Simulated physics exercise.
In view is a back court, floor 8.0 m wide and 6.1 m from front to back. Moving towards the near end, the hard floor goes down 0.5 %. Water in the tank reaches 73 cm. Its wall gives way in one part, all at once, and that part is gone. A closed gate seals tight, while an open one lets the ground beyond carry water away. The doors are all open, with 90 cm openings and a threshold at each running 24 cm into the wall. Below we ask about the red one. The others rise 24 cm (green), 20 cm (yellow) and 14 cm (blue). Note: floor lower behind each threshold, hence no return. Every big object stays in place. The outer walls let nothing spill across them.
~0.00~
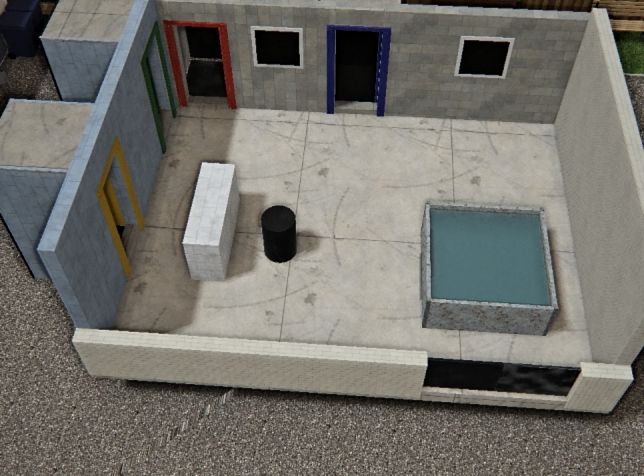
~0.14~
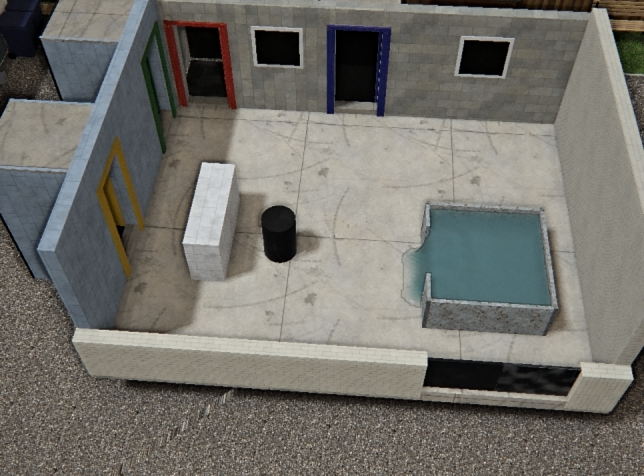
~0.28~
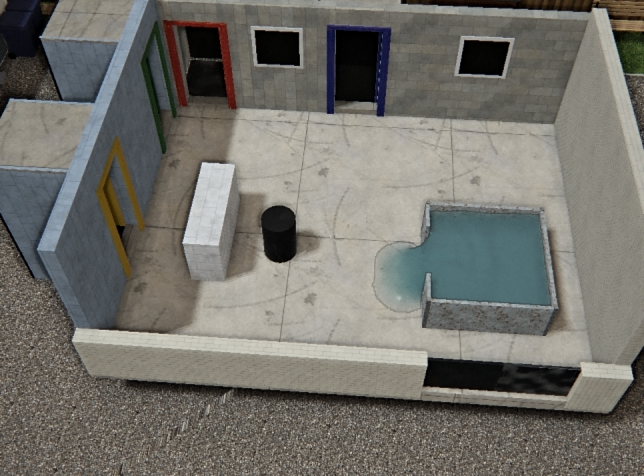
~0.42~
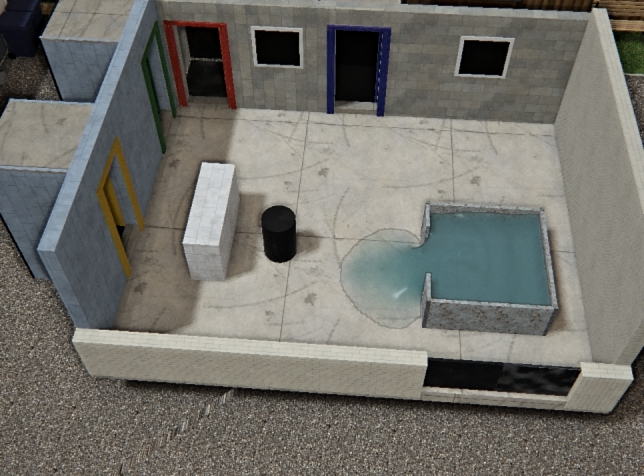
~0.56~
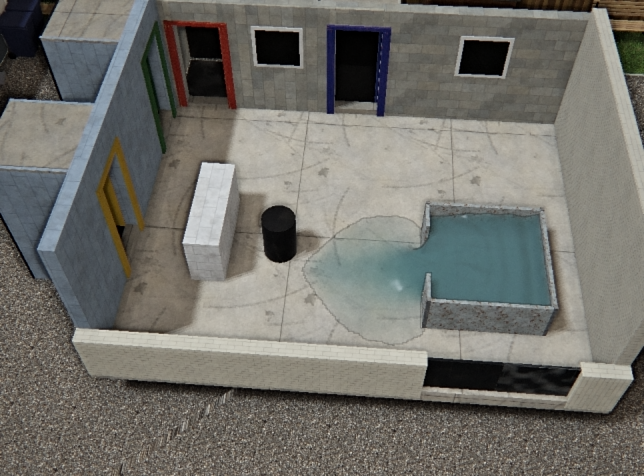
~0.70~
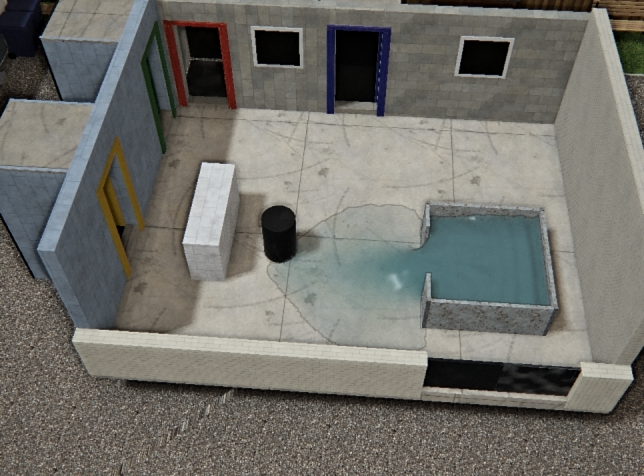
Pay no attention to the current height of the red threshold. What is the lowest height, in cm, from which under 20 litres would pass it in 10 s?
15 cm.
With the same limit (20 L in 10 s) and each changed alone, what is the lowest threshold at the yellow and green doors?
Close to 7.0 cm (yellow) and close to 11.5 cm (green).
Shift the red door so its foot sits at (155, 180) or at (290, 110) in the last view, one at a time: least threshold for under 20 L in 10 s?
You'd want about 13.0 cm there first, then about 11.5 cm.
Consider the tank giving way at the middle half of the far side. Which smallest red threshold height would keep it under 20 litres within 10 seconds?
In that case you'd want it roughly 9.0 cm high.
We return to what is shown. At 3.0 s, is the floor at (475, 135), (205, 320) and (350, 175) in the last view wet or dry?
Status: Clear / submerged / submerged.
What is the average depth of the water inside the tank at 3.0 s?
Average depth: Approx. 33 cm.
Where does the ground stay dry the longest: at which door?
The blue door.
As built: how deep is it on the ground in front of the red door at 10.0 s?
A ruler would read roughly 7.5 cm.
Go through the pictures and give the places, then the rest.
The first frame shows still water, 73 cm deep, in the tank at (487, 256); the red door at (202, 69) is dry.
In the second frame, the front is at (406, 293), 0.3 m from the gap at (427, 267); 0.3 m2 of floor is wet, 73 cm left at the back.
In the third frame, the front is at (378, 288), 0.8 m from the gap at (426, 269); 0.9 m2 of floor is wet, 73 cm left at the back.
In the fourth frame, water pours out at (426, 269) and has run 1.4 m, to (345, 277); about 8 cm deep outside, 73 cm at the back.
In the fifth frame, the gap is at (426, 270), the front 2.1 m out at (308, 272); the back of the tank holds 68 cm.
In the sixth frame, water pours out at (427, 269) and has run 2.7 m, to (272, 267); about 5 cm deep outside, 61 cm at the back; 4.1 m in a straight line remain to the red door at (202, 69).
After 1.4 s water covers 30 % of the floor, deepest (38 cm) near (413, 276); it has not reached the red door.
After 3.0 s water covers 50 % of the floor, deepest (38 cm) near (106, 356); 12 cm at the red door, 0 litres in over its 7 cm threshold.
After 10.0 s water covers 95 % of the floor, deepest (10 cm) near (154, 221); 8 cm at the red door, 158 litres in over its 7 cm threshold.
At the red door as built, the water arrived by 2.7 s and peaked near 19 cm at 3.6 s.
With a threshold of 12.5 cm, 38 litres would have come in within the 10 s; with 16.5 cm, 13 litres. So under 20 litres takes about 15 cm.
